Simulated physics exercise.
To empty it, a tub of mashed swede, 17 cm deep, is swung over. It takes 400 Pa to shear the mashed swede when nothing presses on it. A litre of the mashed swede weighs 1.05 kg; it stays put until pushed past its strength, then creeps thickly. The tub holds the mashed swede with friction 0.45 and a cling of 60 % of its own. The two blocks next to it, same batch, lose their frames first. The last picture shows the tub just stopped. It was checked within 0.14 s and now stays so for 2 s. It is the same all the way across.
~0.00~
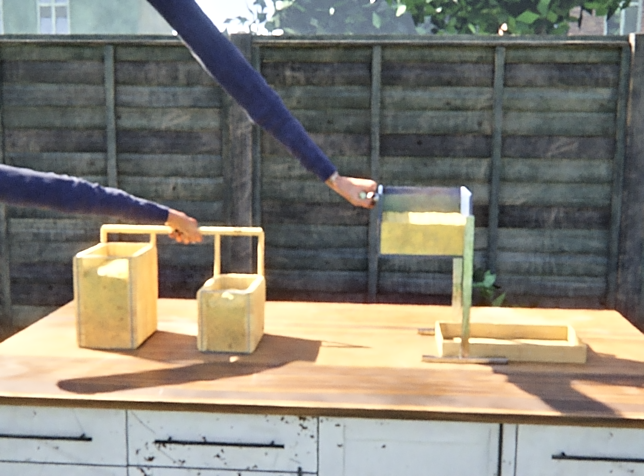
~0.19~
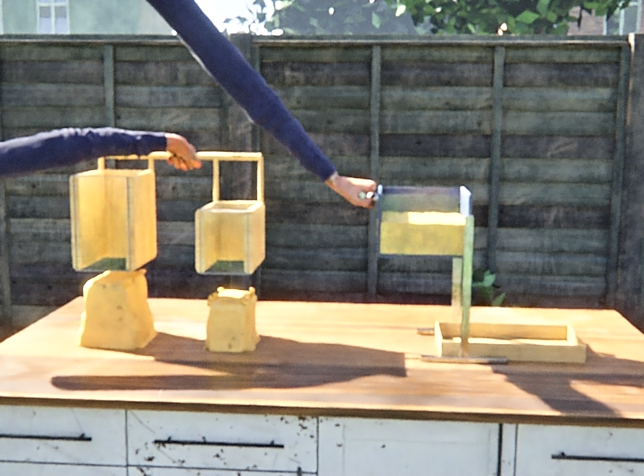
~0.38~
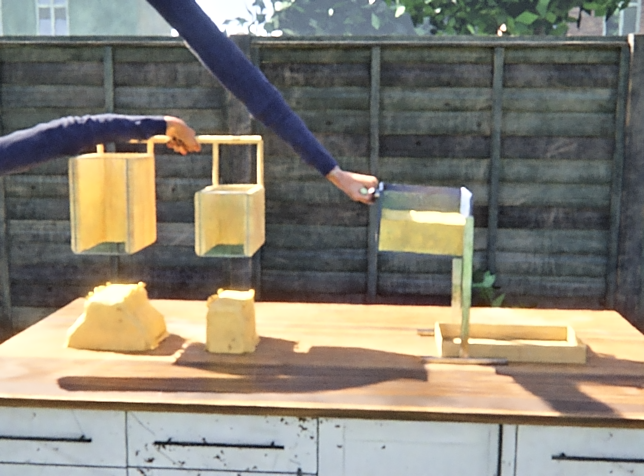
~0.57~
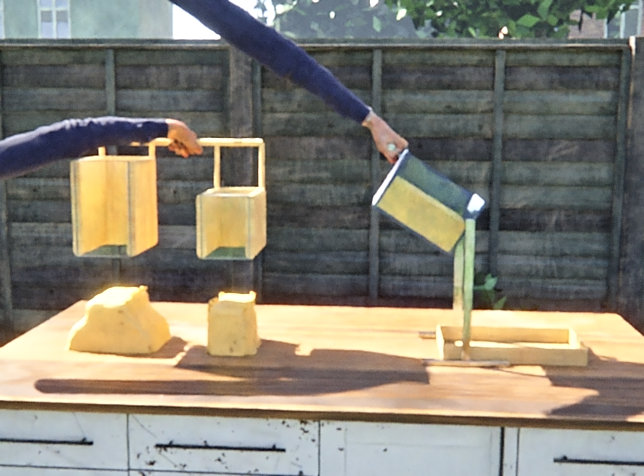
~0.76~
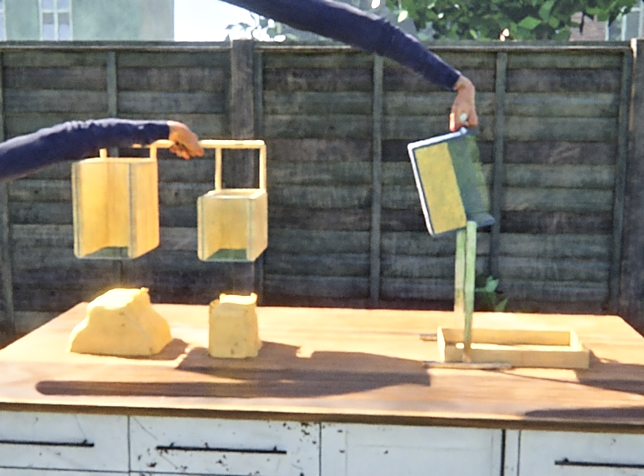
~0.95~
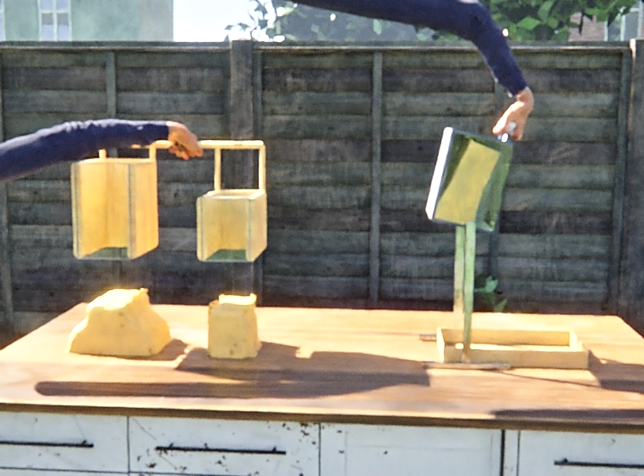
Two yellow blocks slumping, the taller one more, as a hand lifts their moulds, then another hand swinging over a tub of yellow mash.
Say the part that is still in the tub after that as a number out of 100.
It comes to some 41 %.
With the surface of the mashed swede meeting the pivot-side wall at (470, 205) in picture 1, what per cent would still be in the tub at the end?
It would be near 20 %.
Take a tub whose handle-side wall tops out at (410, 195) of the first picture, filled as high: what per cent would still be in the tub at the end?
In that case some 60 per cent.
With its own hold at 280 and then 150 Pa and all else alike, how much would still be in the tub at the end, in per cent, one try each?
In turn about 40 %, 25 %.
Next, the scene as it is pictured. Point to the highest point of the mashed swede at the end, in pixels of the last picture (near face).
At about (461, 201).
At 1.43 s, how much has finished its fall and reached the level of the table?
About 60 %.
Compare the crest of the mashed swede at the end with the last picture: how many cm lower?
Some 16 cm.
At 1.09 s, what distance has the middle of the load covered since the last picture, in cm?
About 9 cm.
By 1.09 s, the tub is at 102 degrees and holds 68 %.
By 1.26 s, the tub is at 102 degrees and holds 41 %.
By 1.43 s, the tub is at 102 degrees and holds 41 %.
By 1.60 s, the tub is at 102 degrees and holds 41 %.
By 2.95 s, at the end, the tub is at 102 degrees and holds 41 %.
